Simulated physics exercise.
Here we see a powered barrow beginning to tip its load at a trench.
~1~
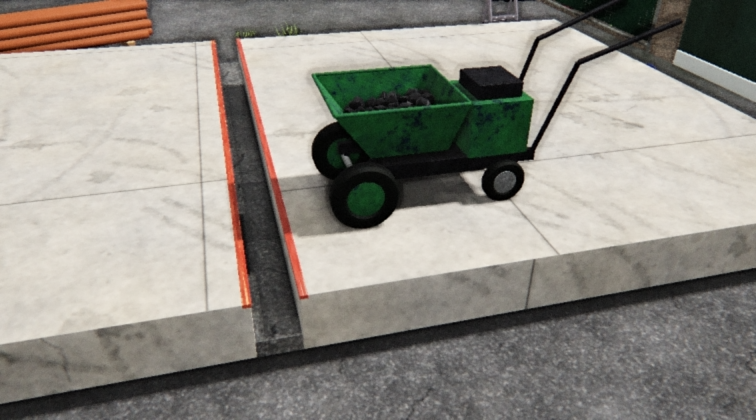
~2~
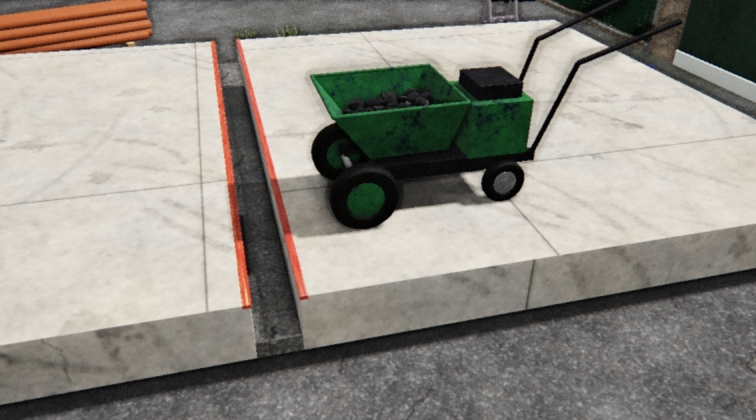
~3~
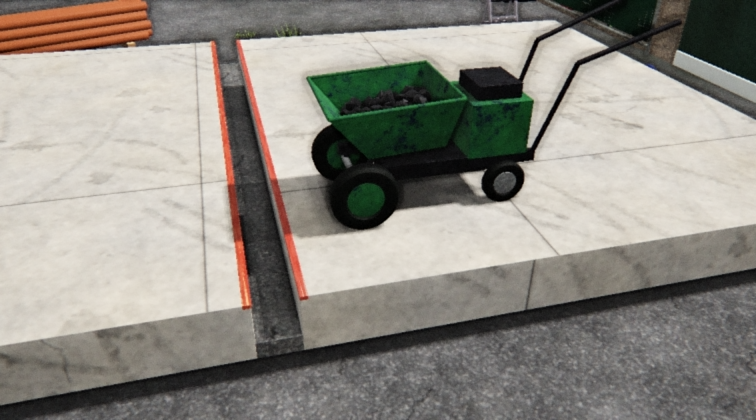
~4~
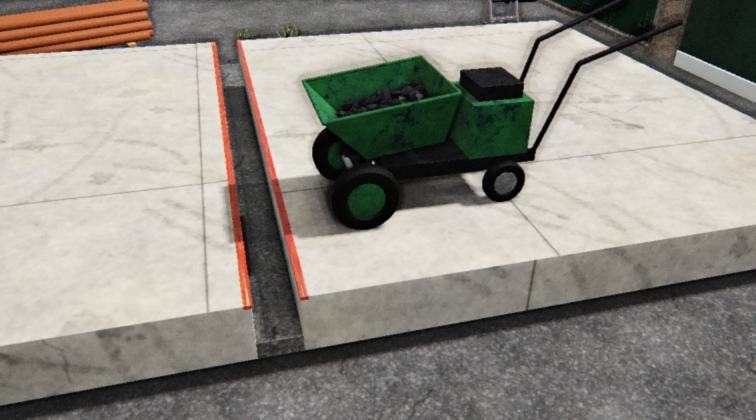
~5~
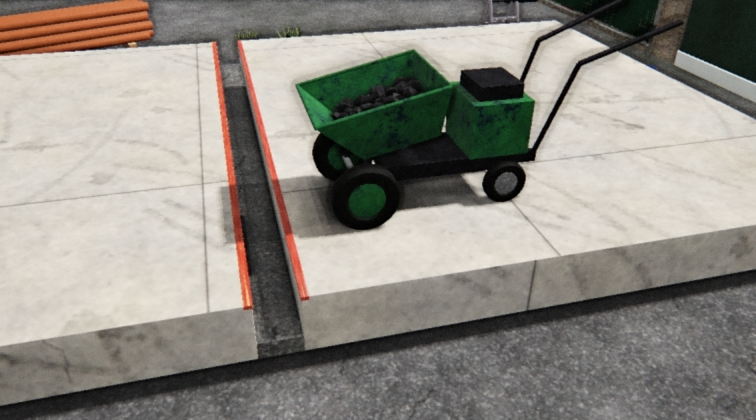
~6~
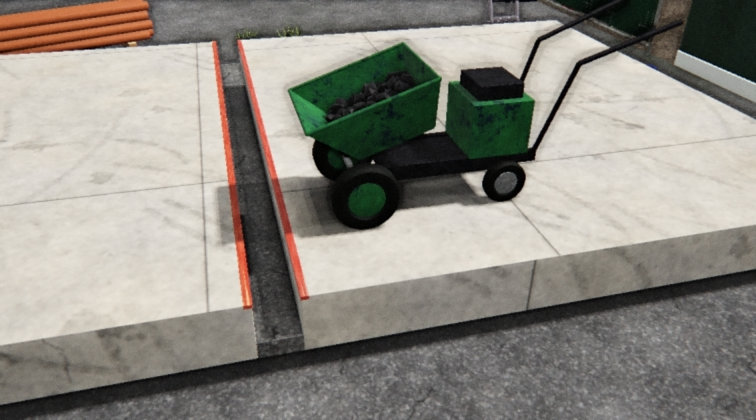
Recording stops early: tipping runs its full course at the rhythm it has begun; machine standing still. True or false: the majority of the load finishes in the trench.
True.
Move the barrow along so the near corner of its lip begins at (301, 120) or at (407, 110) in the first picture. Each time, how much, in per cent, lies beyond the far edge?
About 90 and 0 per cent.
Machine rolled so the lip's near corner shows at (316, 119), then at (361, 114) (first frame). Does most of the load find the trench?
Okay, first it's a smaller portion, and then it's the bigger portion.
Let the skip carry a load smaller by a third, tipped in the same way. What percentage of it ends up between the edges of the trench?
Some 70 per cent.
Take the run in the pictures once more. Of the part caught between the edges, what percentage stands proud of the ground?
I'd put it near 0 per cent.
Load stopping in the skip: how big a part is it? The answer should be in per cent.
Around 0 in a hundred.
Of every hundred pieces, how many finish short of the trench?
Some 0 per cent.
Soon, skip tipped steeply; all in the skip.
A while on, skip tipped right over; most in the skip; a small part in or heaped over the trench; a small part beyond it.
Towards the end, skip tipped right over; a stray few in the skip; about two thirds in or heaped over the trench; about a third beyond it.
Finally, skip tipped right over; about two thirds in or heaped over the trench; about a third beyond it.
